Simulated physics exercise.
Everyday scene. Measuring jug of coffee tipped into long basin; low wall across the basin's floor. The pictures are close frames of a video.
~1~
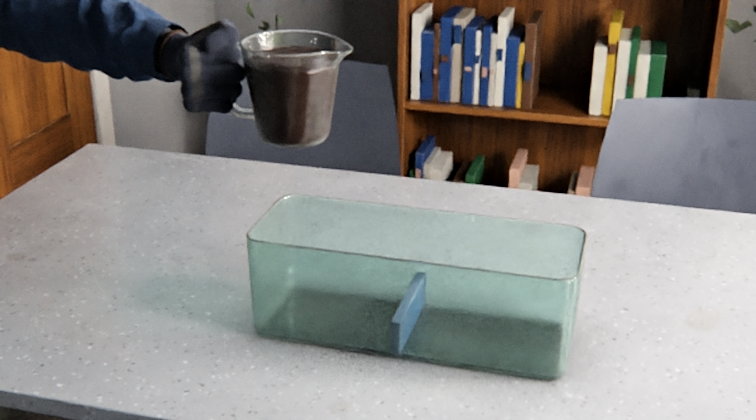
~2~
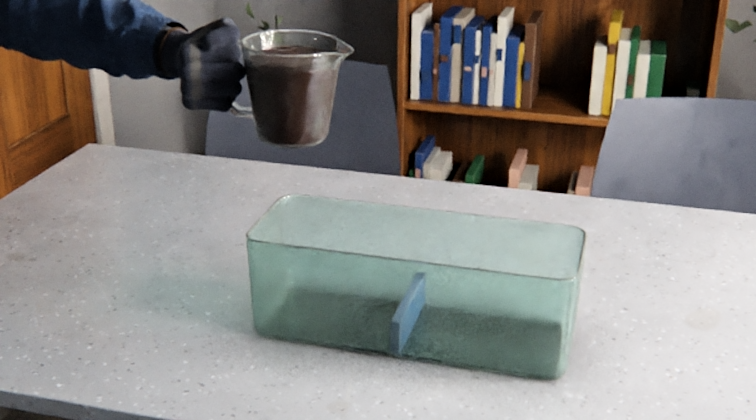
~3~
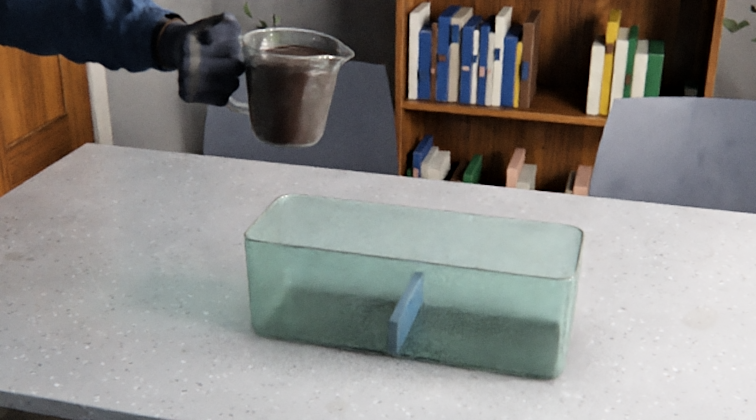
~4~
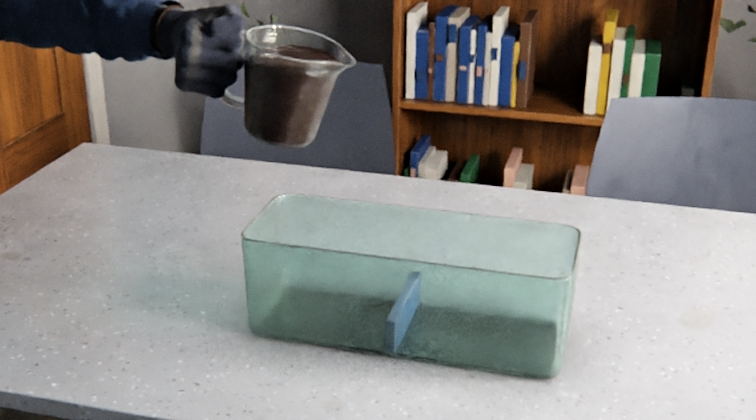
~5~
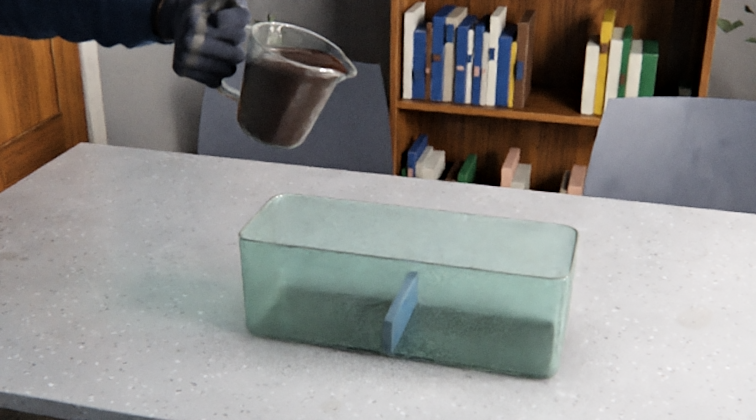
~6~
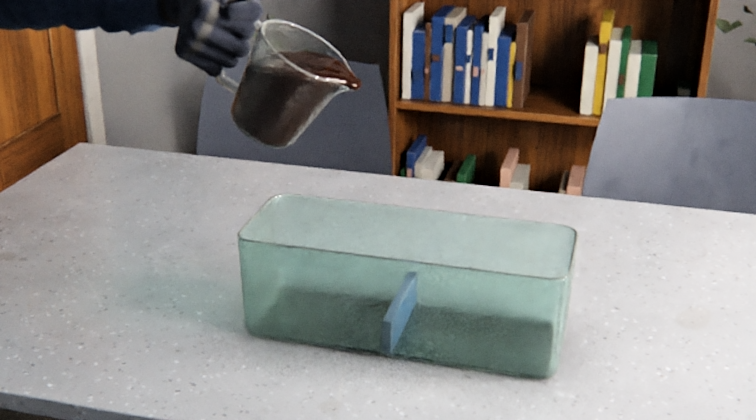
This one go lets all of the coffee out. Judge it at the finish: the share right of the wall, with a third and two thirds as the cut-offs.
At the finish, the right of the wall has a third to two thirds.
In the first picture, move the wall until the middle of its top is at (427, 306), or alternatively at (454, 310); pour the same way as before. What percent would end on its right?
20 % then 10 %, approximately.
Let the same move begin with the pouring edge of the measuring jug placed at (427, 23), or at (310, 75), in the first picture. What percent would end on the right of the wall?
It comes out at around 90 percent and then around 5 percent.
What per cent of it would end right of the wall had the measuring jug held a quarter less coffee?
About 20 percent.
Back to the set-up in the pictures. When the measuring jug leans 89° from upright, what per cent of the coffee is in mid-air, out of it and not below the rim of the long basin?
I'd put it at roughly 30 percent of it.
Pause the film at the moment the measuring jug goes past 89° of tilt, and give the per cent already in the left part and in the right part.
On the left 5 %, on the right 20 %.
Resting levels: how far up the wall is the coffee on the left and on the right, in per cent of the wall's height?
Once still, it is 30 % on the left and 20 % on the right.
A moment on, the measuring jug is tipped on its side and 50 per cent is still to pour, 3 is left of the wall and 19 right of it.
Next, the measuring jug is tipped right over and 7 per cent is still to pour, 39 is left of the wall and 42 right of it.
Then the measuring jug is tipped right over and 0 per cent is still to pour, 54 is left of the wall and 44 right of it.
Later the measuring jug is tipped right over and 0 per cent is still to pour, 54 is left of the wall and 45 right of it.
In the end 54 per cent lies left of the wall, 45 right of it and 1 outside.
